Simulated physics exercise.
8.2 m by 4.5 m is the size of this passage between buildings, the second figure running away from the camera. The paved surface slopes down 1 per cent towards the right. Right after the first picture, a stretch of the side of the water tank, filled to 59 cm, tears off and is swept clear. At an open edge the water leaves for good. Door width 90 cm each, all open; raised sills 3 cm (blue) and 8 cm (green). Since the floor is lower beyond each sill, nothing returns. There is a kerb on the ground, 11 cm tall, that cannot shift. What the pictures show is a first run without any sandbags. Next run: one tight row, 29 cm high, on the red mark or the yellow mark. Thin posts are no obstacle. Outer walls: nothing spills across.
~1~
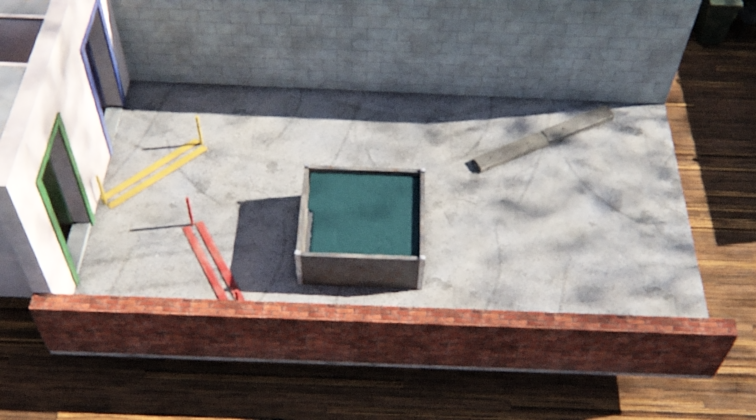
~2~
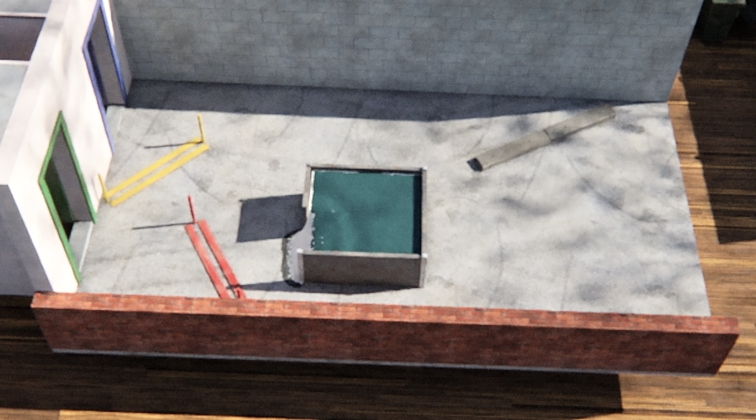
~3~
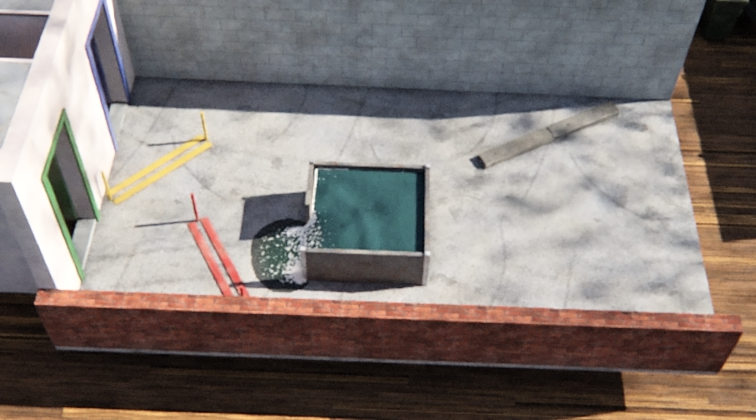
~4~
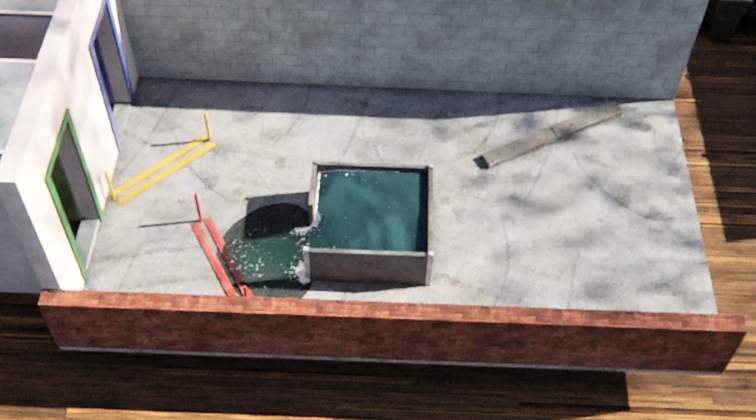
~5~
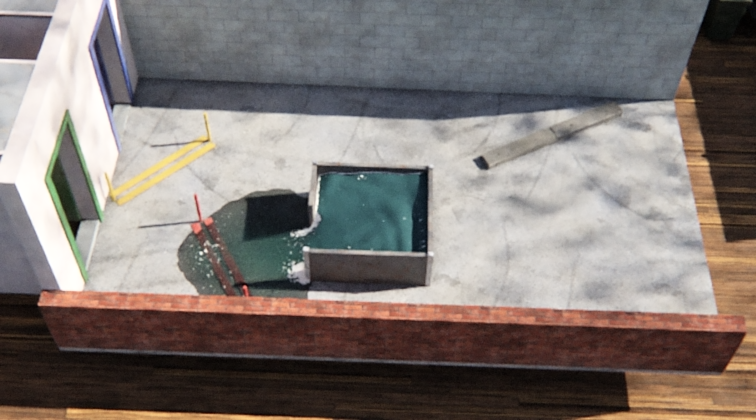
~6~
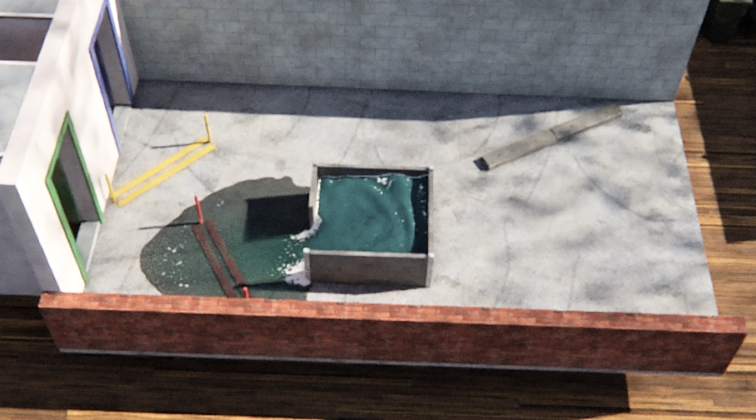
Dark green water burst out of the left side of a square tank on a walled grey yard, spreading leftward across the floor and around the red barrier while the level in the tank dropped slightly.
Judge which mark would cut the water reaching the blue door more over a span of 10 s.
The row belongs on the yellow mark.
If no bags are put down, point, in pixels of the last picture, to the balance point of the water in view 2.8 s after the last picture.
The water is centred close to (252, 232).
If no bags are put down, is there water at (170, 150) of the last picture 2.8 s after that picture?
Soaked.
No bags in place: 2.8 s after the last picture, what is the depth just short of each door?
Depth (cm) - blue: 6, green: 15.
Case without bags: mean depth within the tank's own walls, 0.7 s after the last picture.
Average: 39 cm.
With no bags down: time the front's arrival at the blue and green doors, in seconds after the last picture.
Arrival times - blue 1.3 s, green 0.2 s.
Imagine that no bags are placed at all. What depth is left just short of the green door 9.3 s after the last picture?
About 4.0 cm deep.
Then, 0.7 s after the last picture water covers 20 % of the floor and is deepest (32 cm) near (76, 321) in the run without bags; in at the blue door, 0 L with no bags, 0 L with the row on red, 0 L on yellow.
Then, 1.5 s after the last picture water covers 25 % of the floor and is deepest (30 cm) near (76, 321) in the run without bags; in at the blue door, 0 L with no bags, 0 L with the row on red, 0 L on yellow.
Then, 2.8 s after the last picture water covers 25 % of the floor and is deepest (16 cm) near (150, 300) in the run without bags; in at the blue door, 8 L with no bags, 17 L with the row on red, 0 L on yellow.
Then, 5.3 s after the last picture water covers 45 % of the floor and is deepest (12 cm) near (138, 86) in the run without bags; in at the blue door, 17 L with no bags, 50 L with the row on red, 0 L on yellow.
Then, 9.3 s after the last picture water covers 70 % of the floor and is deepest (12 cm) near (584, 113) in the run without bags; in at the blue door, 38 L with no bags, 62 L with the row on red, 0 L on yellow.
